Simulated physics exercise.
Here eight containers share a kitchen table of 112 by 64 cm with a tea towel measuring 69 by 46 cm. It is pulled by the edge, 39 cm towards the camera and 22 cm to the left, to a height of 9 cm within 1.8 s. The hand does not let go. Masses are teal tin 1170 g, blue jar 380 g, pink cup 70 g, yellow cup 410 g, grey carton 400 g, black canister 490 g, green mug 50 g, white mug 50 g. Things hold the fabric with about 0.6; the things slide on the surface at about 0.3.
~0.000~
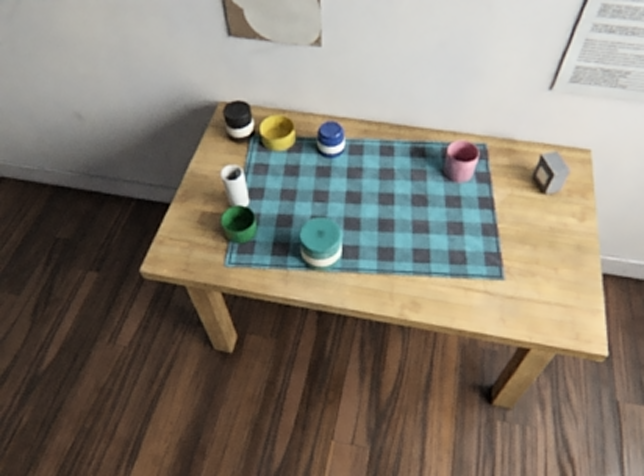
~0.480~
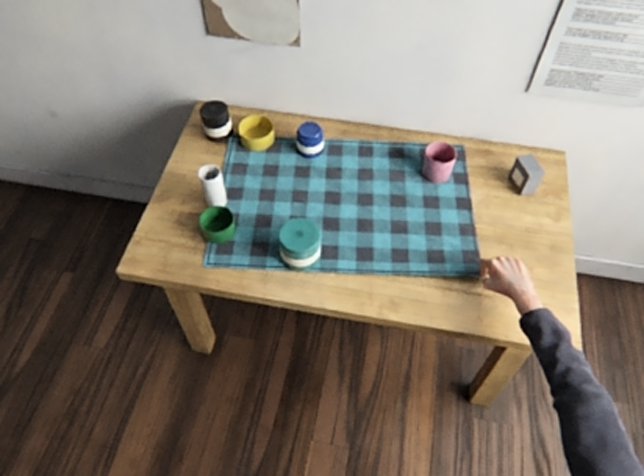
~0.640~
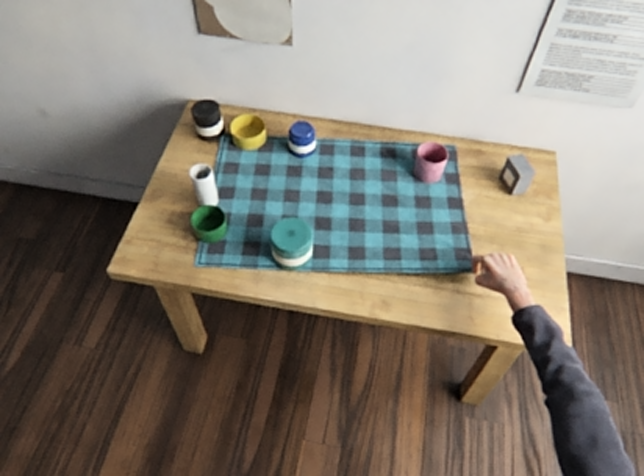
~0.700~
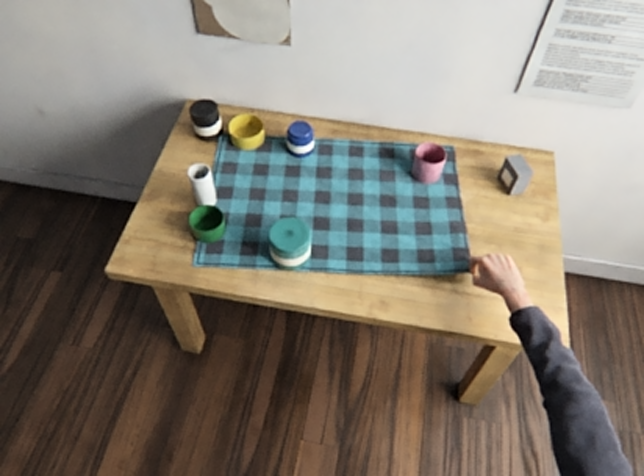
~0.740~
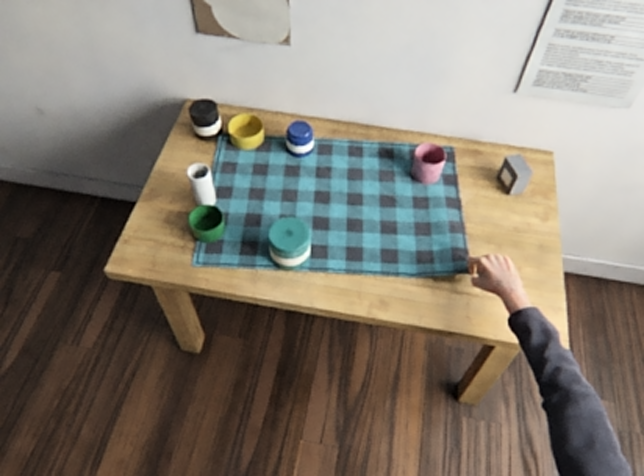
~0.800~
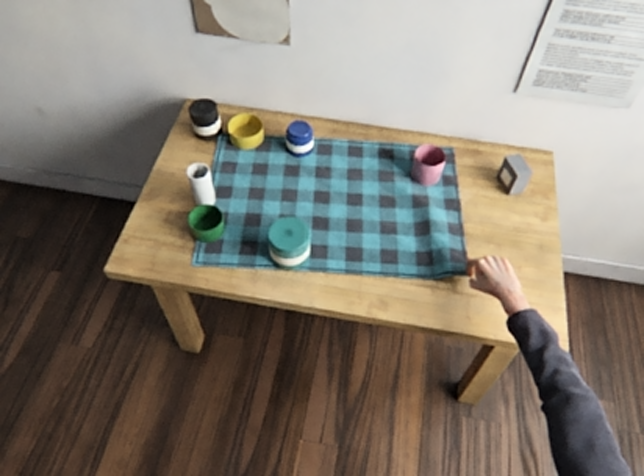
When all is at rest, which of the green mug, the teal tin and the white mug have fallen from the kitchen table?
In order: The green mug stays on; the teal tin keeps to the top; the white mug stays on.
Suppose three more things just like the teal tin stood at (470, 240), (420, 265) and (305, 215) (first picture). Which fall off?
In turn: Falls off, falls off, stays on.
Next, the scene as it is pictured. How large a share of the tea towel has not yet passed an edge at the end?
Some 80 per cent of it.
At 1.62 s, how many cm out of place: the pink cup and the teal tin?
Pink cup 25 cm, teal tin 0 cm.
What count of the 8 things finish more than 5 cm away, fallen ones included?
That makes 5.
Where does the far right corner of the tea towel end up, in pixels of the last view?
Near (466, 289).
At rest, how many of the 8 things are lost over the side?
That makes 0.
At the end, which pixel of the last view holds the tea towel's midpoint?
Around (319, 245).
By 1.2 s, 100 % of the tea towel is still over the top; white mug 1 cm off its start, pink cup 9 cm off its start, blue jar 2 cm off its start.
By 1.6 s, 95 % of the tea towel is still over the top; white mug 1 cm off its start, pink cup 23 cm off its start, blue jar 9 cm off its start.
By 2.0 s, 85 % of the tea towel is still over the top; teal tin 4 cm off its start at (286, 247), green mug 3 cm off its start at (218, 217), pink cup 36 cm off its start at (415, 262).
By 2.4 s, 80 % of the tea towel is still over the top; green mug 5 cm off its start, teal tin 5 cm off its start, pink cup 42 cm off its start.
By 4.0 s, 80 % of the tea towel is still over the top; green mug 5 cm off its start at (227, 215), teal tin 5 cm off its start at (282, 251), white mug 0 cm off its start at (201, 172), pink cup 42 cm off its start at (412, 283).
